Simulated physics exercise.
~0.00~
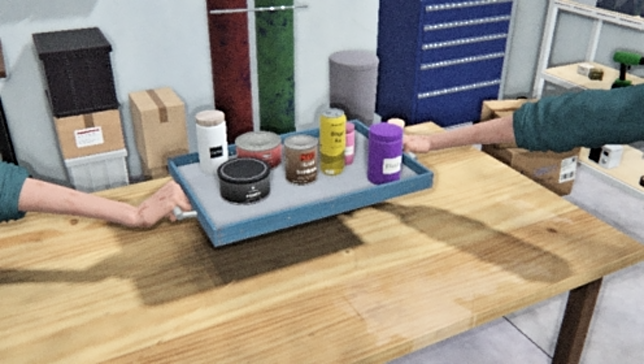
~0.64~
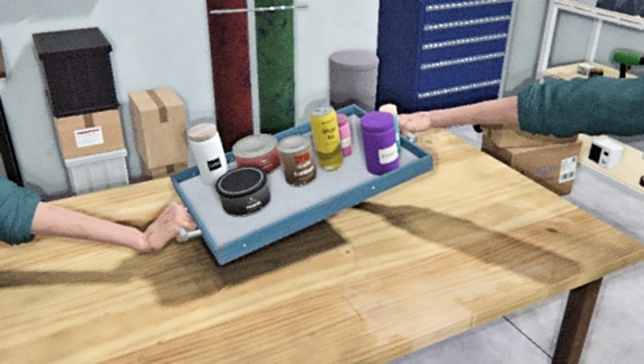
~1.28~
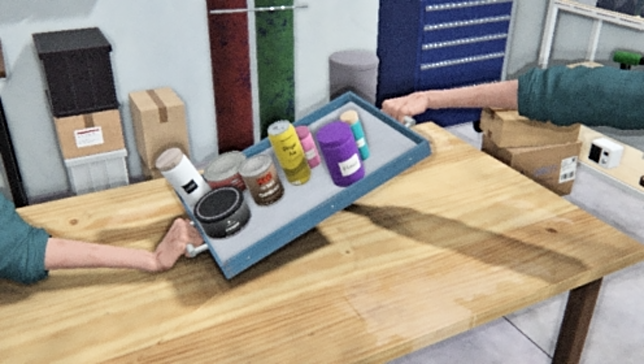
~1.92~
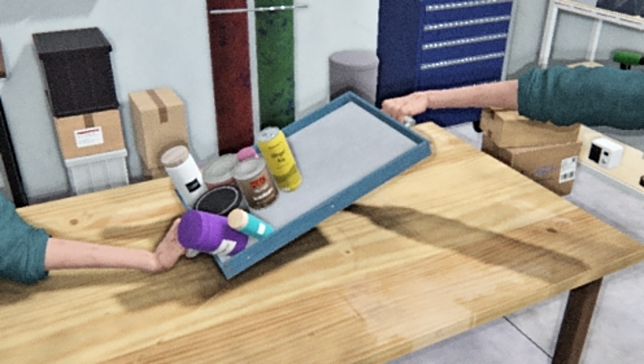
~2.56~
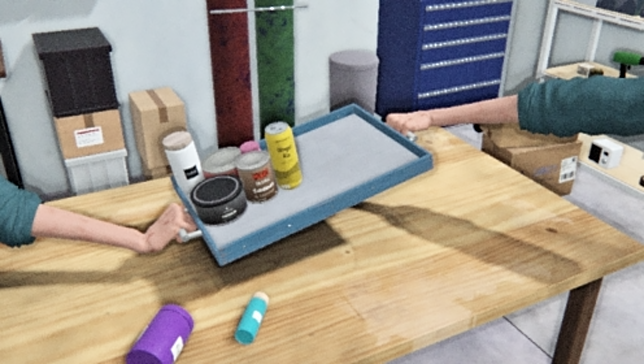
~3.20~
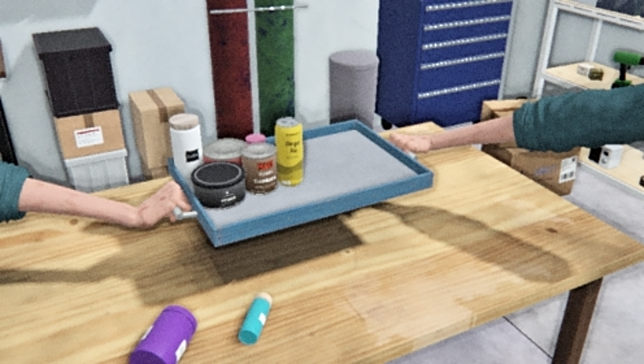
Two hands tilt a tray left, spilling a purple jar and turquoise shaker, then level it.
